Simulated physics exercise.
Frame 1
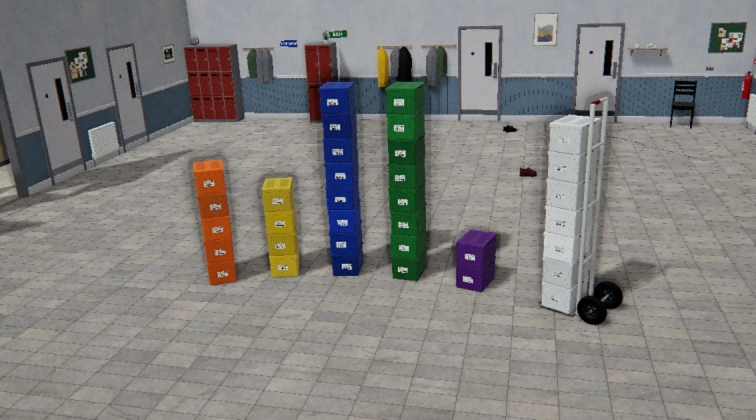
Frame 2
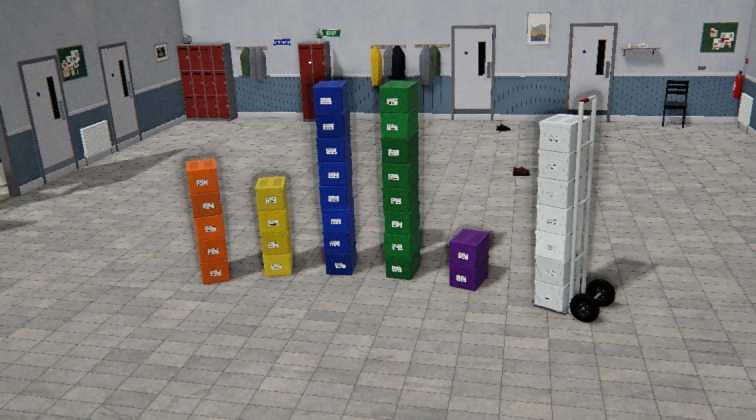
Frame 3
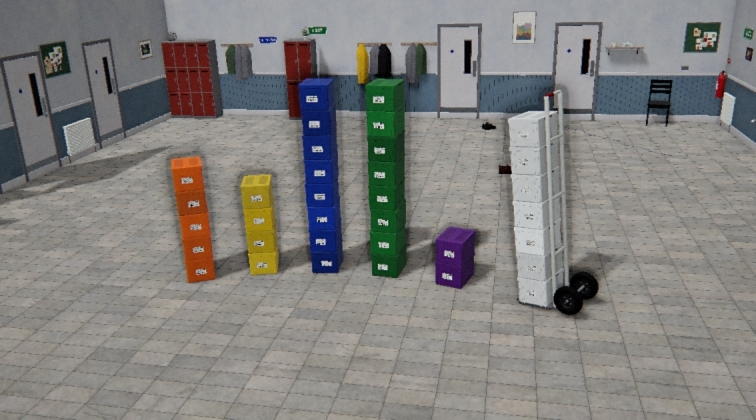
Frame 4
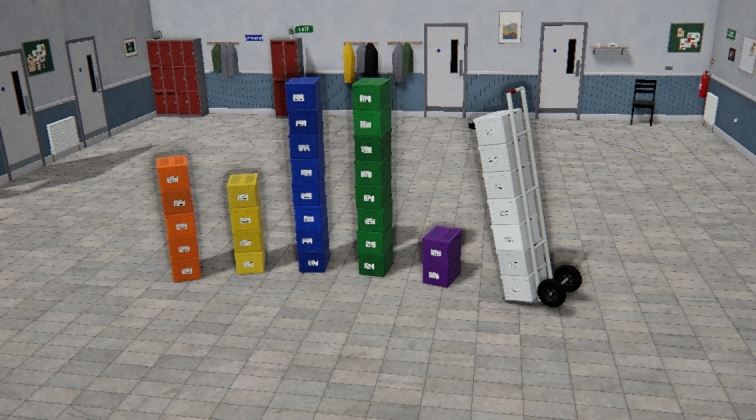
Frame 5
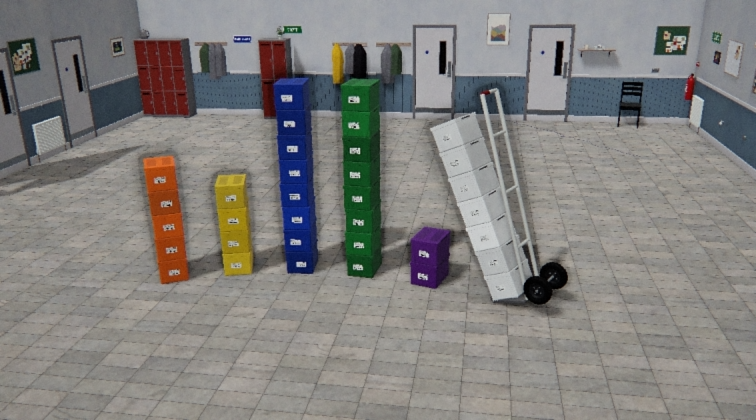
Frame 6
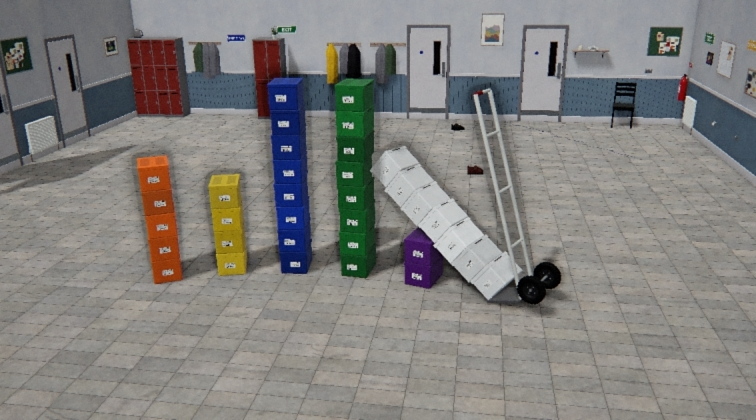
A tall white stack of boxes on a hand truck stands at the right of a grey-tiled hall with lockers, coats and doors, seen from slightly above. To its left stand purple, green, blue, yellow and orange stacks, all motionless. As the camera pans slightly right, the truck rocks a little leftward, and the white stack leans left, separating from the frame and slanting steeply over the purple boxes.
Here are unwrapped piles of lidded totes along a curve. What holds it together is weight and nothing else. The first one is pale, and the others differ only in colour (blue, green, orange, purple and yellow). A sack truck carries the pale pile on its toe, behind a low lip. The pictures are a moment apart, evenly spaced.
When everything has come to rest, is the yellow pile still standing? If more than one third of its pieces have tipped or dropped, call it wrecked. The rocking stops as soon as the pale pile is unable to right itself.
Yes.
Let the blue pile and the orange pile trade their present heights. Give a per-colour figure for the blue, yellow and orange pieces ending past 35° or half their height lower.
Once things settle, you'd count blue 0, yellow 0, orange 0 down.
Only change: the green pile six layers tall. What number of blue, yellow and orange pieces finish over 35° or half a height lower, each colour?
Tally - blue 0, yellow 0, orange 0.
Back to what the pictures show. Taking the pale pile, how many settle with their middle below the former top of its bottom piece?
The number is 4.
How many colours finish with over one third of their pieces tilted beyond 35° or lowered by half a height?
Tallying it up by colour gives 1.
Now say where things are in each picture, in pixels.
In the first picture (we follow the side turned to the camera; the camera pans a little), truck frame (590, 150) level; top yellow tote (277, 201); top purple tote (469, 256); no other piece has moved.
Truck frame (579, 148) rocked barely; top yellow tote (270, 200), in the second picture.
Truck frame (548, 141) rocked a little, top of the pale pile leaning a little; top yellow tote (256, 198); no other piece has moved, in the third picture.
Truck frame (515, 137) rocked a little, top of the pale pile leaning a little; top yellow tote (242, 197); no other piece has moved, in the fourth picture.
Truck frame (492, 137) rocked clearly, top of the pale pile leaning clearly; top yellow tote (230, 198); no other piece has moved, in the fifth picture.
Truck frame (485, 137) rocked clearly, top of the pale pile leaning steeply; top yellow tote (224, 198); top purple tote (417, 253); no other piece has moved, in the sixth picture.
Soon, 7 of the pale pile down; none of the 4 yellow totes down (0 of 27 in all colours); top yellow tote unmoved; top green tote displaced a little.
A while on, 7 of the pale pile down; none of the 4 yellow totes down (1 of 27 in all colours); top yellow tote unmoved; top purple tote tipped well over.
Finally, 7 of the pale pile down; none of the 4 yellow totes down (1 of 27 in all colours); top yellow tote unmoved; top purple tote on its side. Seen by the last camera, middles, top yellow tote near (226, 192), top purple tote near (385, 263).
